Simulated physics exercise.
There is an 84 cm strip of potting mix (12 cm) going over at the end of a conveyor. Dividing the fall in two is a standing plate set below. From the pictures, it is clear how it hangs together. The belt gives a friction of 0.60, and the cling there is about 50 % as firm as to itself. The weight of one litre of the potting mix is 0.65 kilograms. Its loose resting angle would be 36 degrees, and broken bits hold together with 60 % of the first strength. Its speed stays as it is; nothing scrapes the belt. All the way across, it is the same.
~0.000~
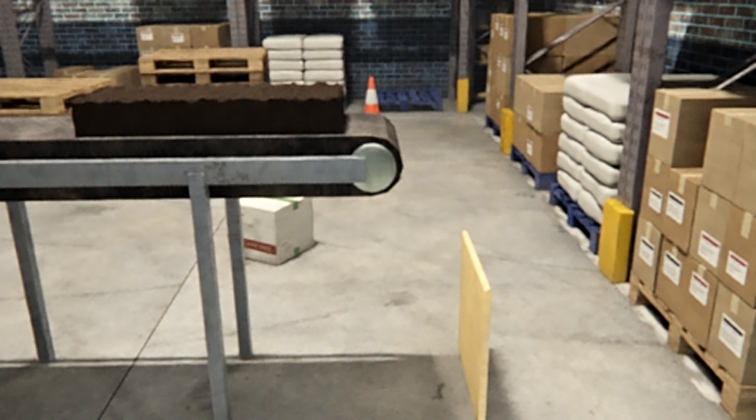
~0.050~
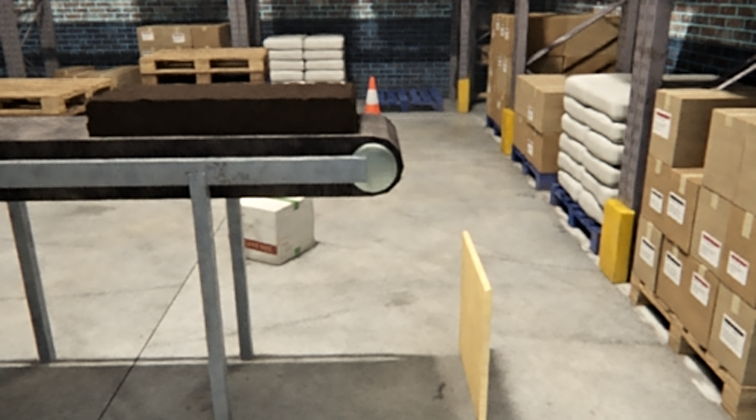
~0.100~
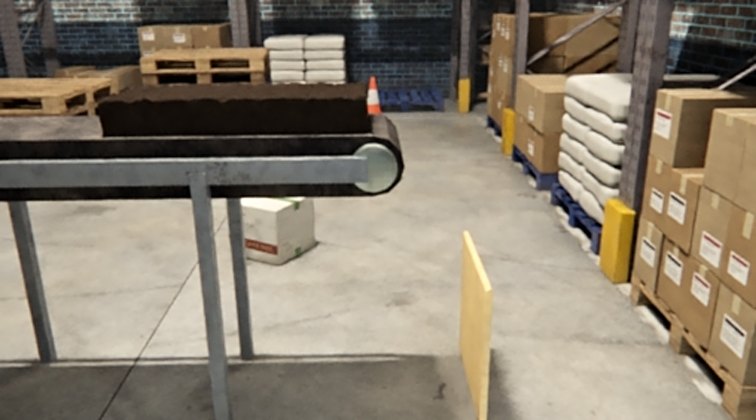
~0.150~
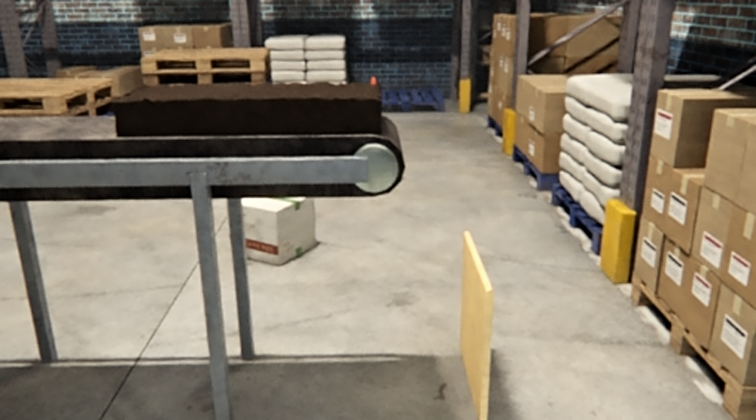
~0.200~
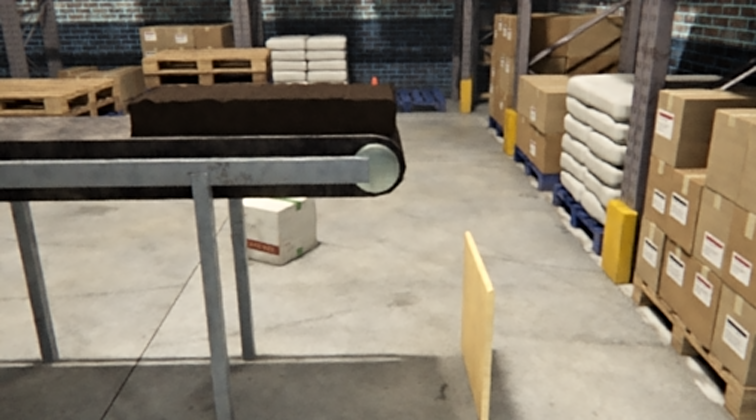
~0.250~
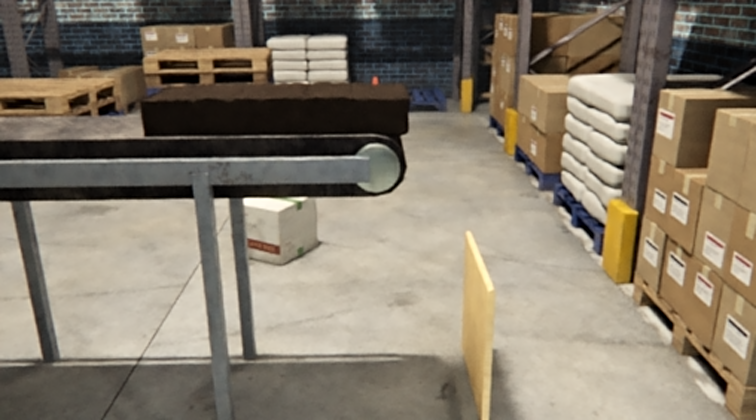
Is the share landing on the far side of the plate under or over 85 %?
It finishes short of 85 %.
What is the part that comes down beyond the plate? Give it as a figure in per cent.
Estimate: Some 30 per cent.
After 0.54 s, 0 % is beyond the plate's line.
After 0.89 s, 12 % is beyond the plate's line.
After 1.24 s, 21 % is beyond the plate's line.
After 1.58 s, 33 % is beyond the plate's line.
After 2.83 s, 32 % is beyond the plate's line.
